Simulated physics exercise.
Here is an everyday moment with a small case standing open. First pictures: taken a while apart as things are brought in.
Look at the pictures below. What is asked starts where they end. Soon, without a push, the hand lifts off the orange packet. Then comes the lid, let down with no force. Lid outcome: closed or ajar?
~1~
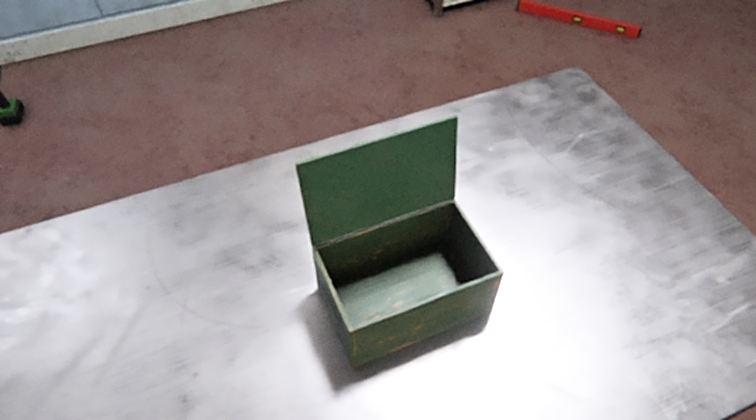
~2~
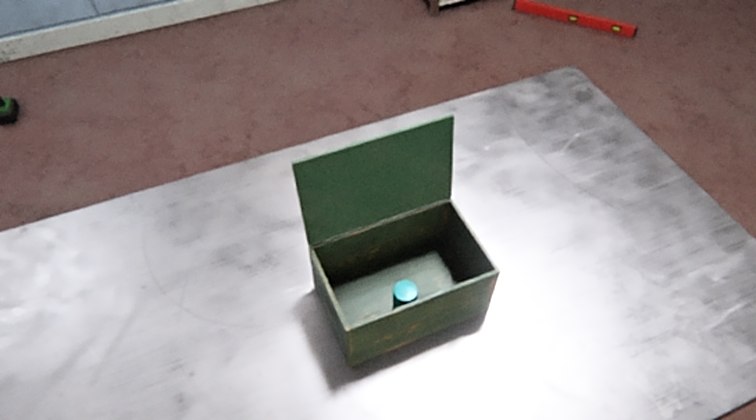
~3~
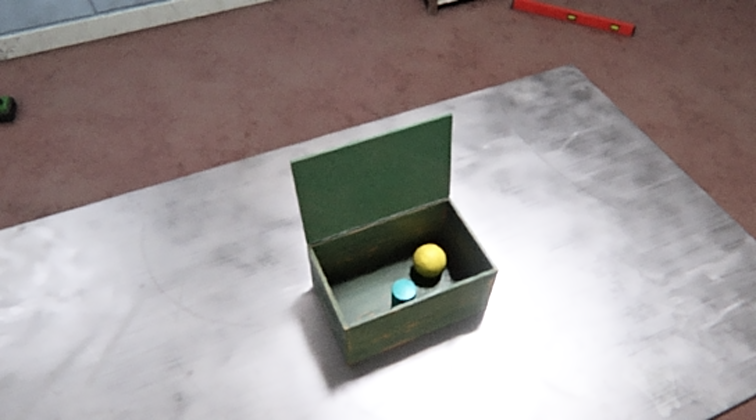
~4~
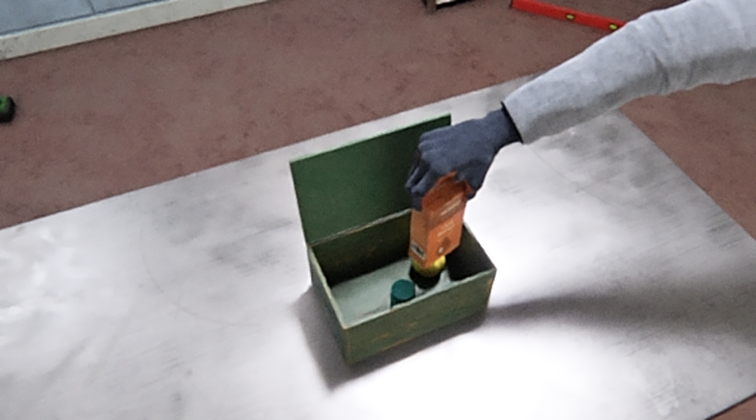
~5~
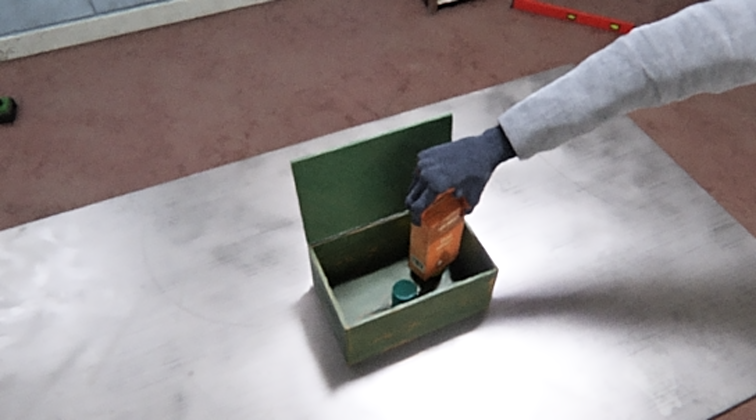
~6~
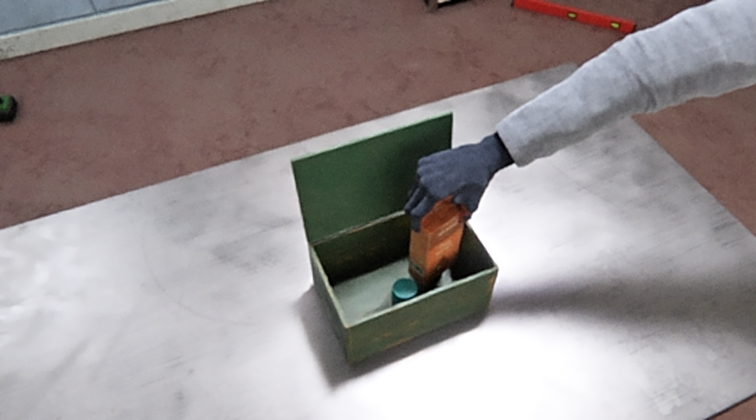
Turns out the lid is kept open.
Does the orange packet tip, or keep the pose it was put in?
Well, it ends up skewed.
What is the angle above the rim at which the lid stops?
I'd say roughly 18 degrees above the rim.
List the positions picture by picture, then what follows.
In the first picture, the last thing is not in view yet.
In the second picture, the last thing is not in view yet.
In the third picture, the last thing is not in view yet.
In the fourth picture, on its way; orange packet (437, 223).
In the fifth picture, on its way; orange packet (436, 236).
In the sixth picture, in place under the hand; orange packet (436, 242).
Then, 1.20 s on from there, lid starting down; orange packet turned 52° from how it was put near (437, 263); yellow lemon shifted a little.
Then, 1.70 s on from there, lid 44° above the rim; orange packet turned 52° from how it was put near (437, 263); yellow lemon shifted a little.
In the end, lid 18° above the rim; toppled in the box, orange packet; the other 2 unmoved. At the end, from the last picture's camera, orange packet near (437, 263).
